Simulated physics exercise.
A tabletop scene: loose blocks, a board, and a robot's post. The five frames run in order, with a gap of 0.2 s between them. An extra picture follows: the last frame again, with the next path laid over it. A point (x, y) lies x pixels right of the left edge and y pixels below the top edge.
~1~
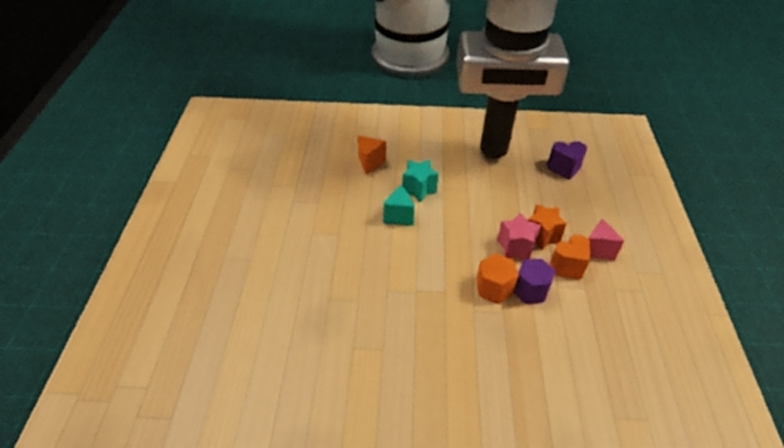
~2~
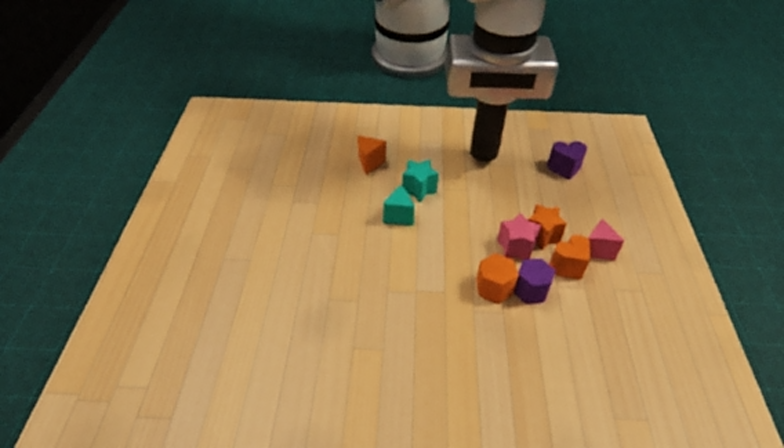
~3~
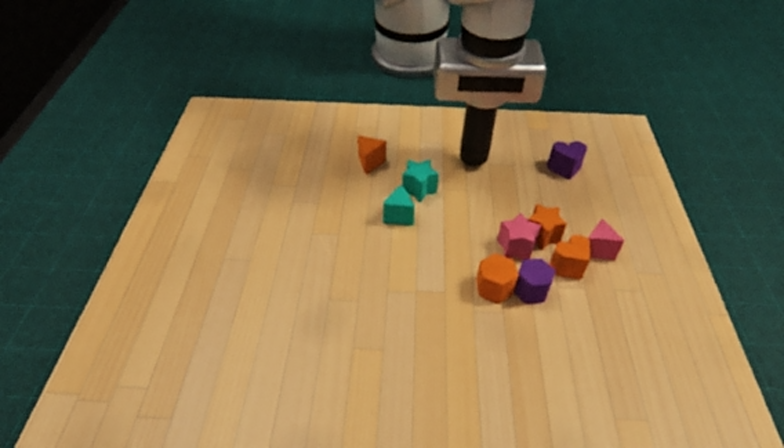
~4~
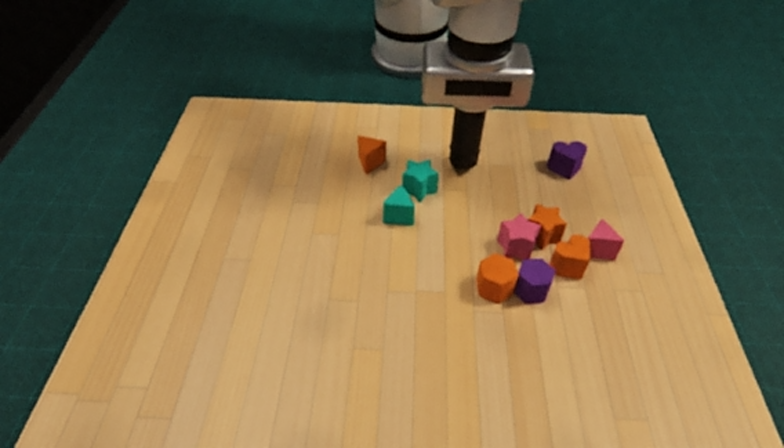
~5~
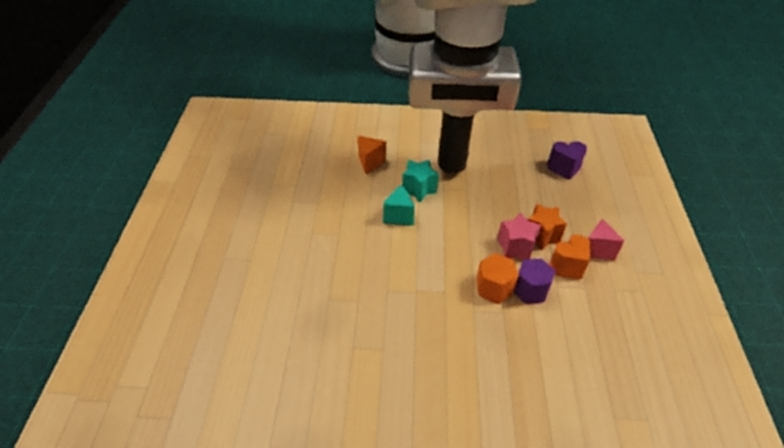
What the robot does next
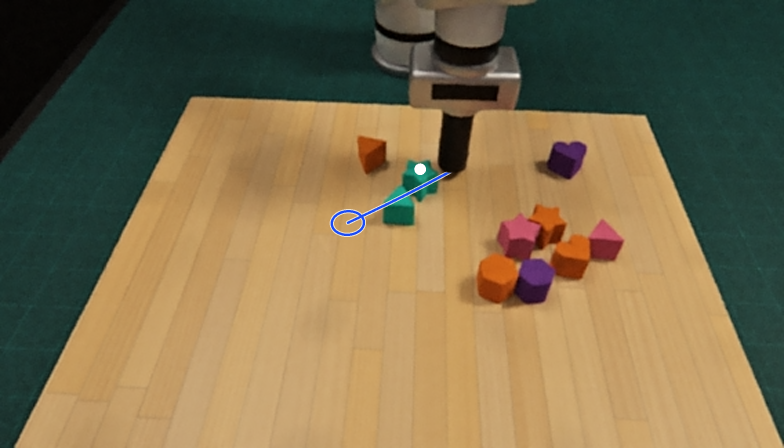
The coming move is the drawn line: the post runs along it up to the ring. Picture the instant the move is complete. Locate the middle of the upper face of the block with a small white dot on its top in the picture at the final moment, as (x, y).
The middle of its upper face will lie at (321, 216).
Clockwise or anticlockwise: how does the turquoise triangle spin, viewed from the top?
From above, it turns counterclockwise.
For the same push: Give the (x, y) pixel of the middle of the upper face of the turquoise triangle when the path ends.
It is at (386, 213).
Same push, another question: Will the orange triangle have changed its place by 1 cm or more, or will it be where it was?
By then it is still where it was.
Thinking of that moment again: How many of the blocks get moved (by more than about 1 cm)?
This push will displace two blocks.
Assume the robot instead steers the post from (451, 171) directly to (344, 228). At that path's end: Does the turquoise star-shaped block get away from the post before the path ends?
It seems not.
Drawn move, from (451, 171) directly to (348, 223); the dot is on the turquoise star-shaped block.
The first path, step by step. One third of the way, post at (419, 182); turquoise triangle at (398, 201), turned 15° anticlockwise; turquoise star-shaped block at (398, 180), turned 15° anticlockwise.
Two thirds of the way, post at (384, 199); turquoise triangle at (386, 213), turned 90° anticlockwise; turquoise star-shaped block at (360, 198), turned 15° anticlockwise.
At the end, post at (347, 216); orange triangle still; turquoise triangle at (386, 213), turned 90° anticlockwise; turquoise star-shaped block at (321, 216), turned 15° anticlockwise.
